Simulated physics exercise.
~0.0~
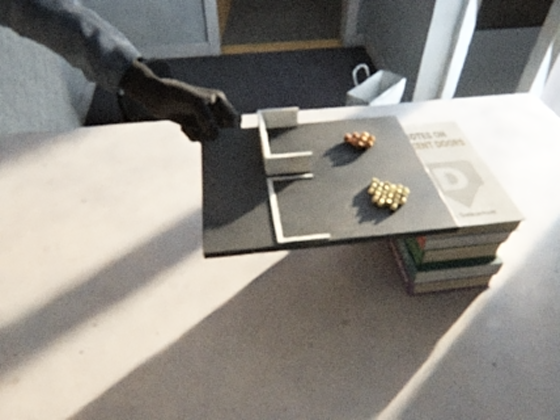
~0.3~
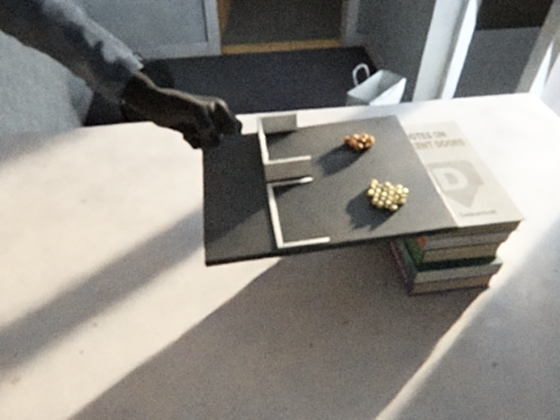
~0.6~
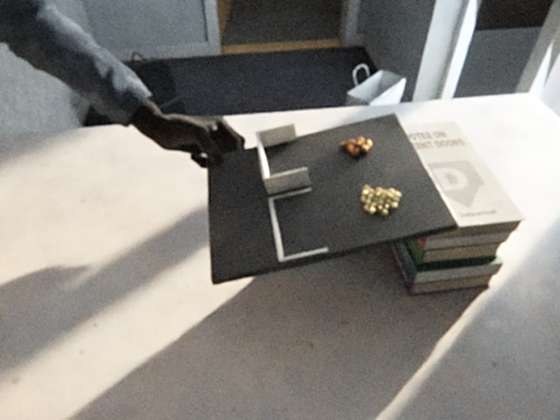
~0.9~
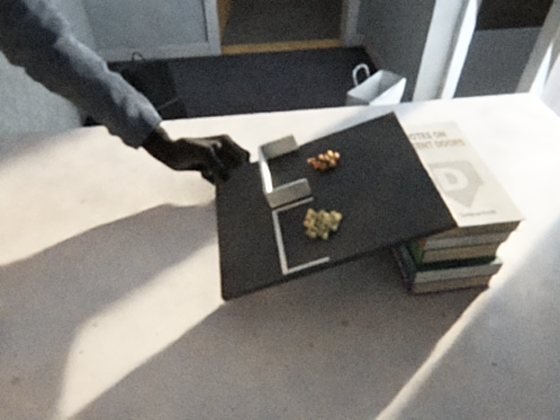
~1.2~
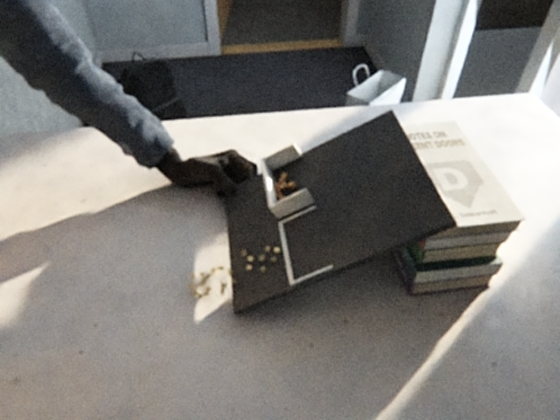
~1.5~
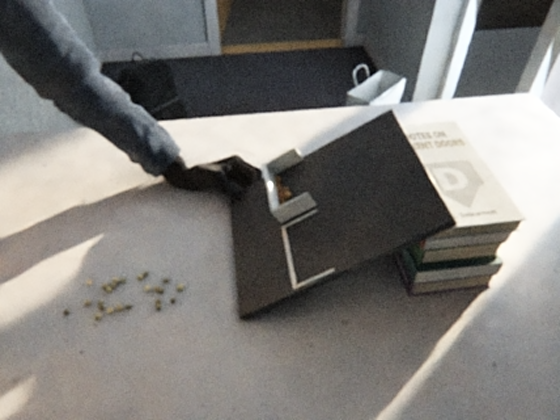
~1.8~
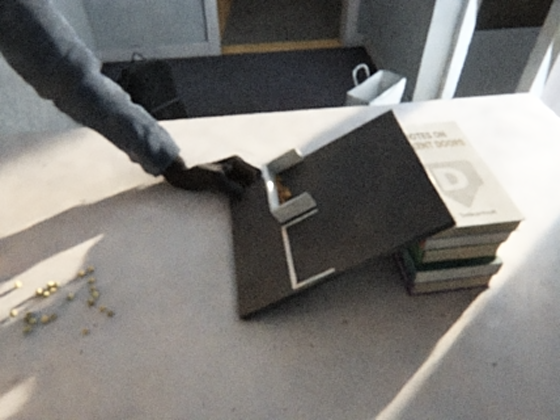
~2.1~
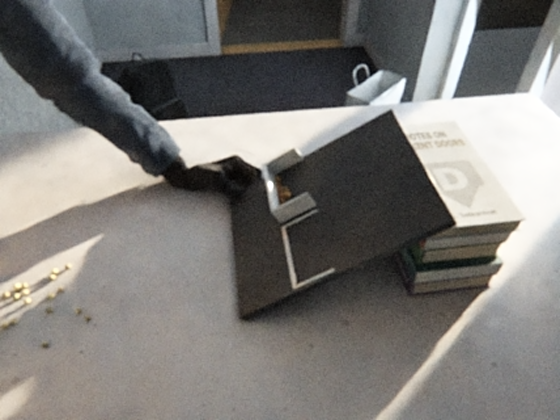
A gloved hand holds up the left end of a dark board whose right end rests on a stack of books, with a pile of gold beads in front and a smaller orange pile behind. The hand lowers its end toward the pale counter, and both piles begin sliding down toward two light strips. As the slope steepens, the gold beads spill past the front strip and scatter leftward across the counter. The orange ones gather against the back strip. Finally the board rests tilted, the gold beads lie at far left, and the orange pile stays held.
